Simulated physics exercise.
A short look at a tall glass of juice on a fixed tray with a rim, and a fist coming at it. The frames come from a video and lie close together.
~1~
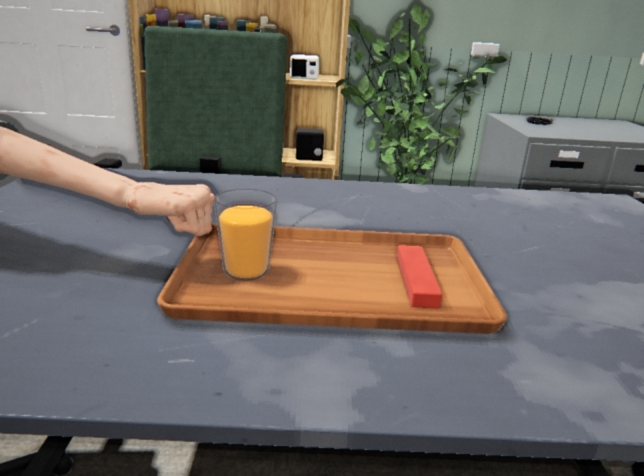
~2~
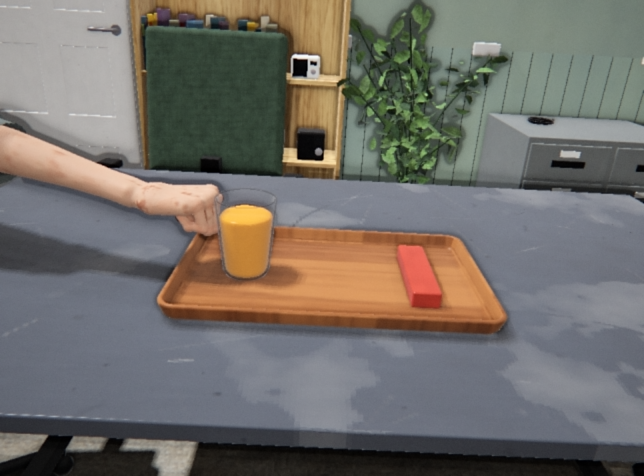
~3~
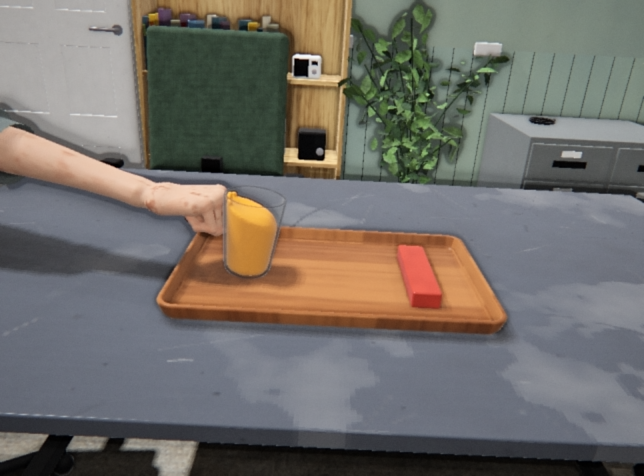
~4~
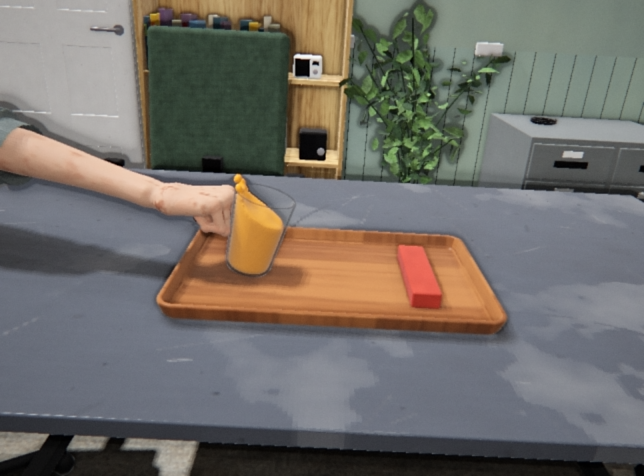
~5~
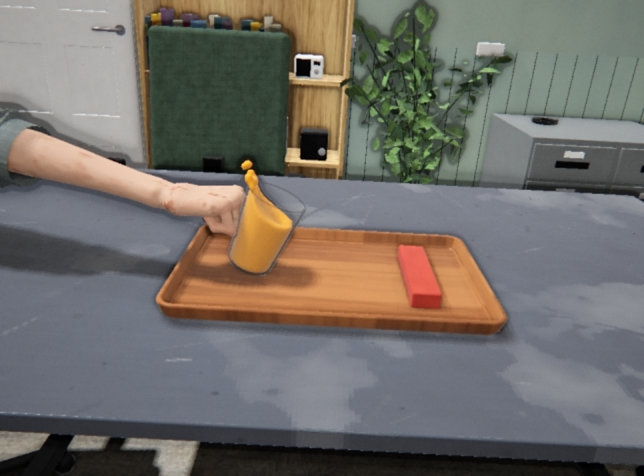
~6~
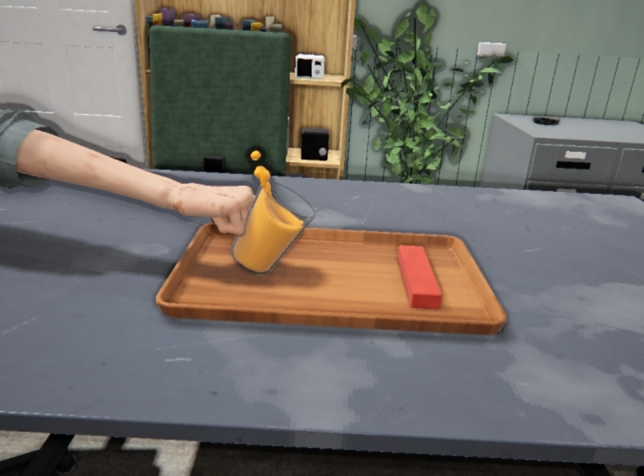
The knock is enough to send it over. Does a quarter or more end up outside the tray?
The tray loses less than a quarter of the liquid.
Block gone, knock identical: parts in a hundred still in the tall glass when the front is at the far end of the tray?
Around 45 percent.
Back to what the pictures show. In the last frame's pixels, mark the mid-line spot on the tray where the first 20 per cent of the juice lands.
(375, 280).
A moment on, the tall glass lies on its side and 78 per cent is in the glass, 13 on the tray and 8 above or beyond its rim.
Next, the tall glass lies on its side and 37 per cent is in the glass, 44 on the tray and 19 above or beyond its rim.
Then the tall glass lies on its side and 21 per cent is in the glass, 50 on the tray and 29 above or beyond its rim.
Later the tall glass lies on its side and 11 per cent is in the glass, 76 on the tray and 14 above or beyond its rim.
Finally, 86 per cent is held by tray and glass, 14 is off the tray.
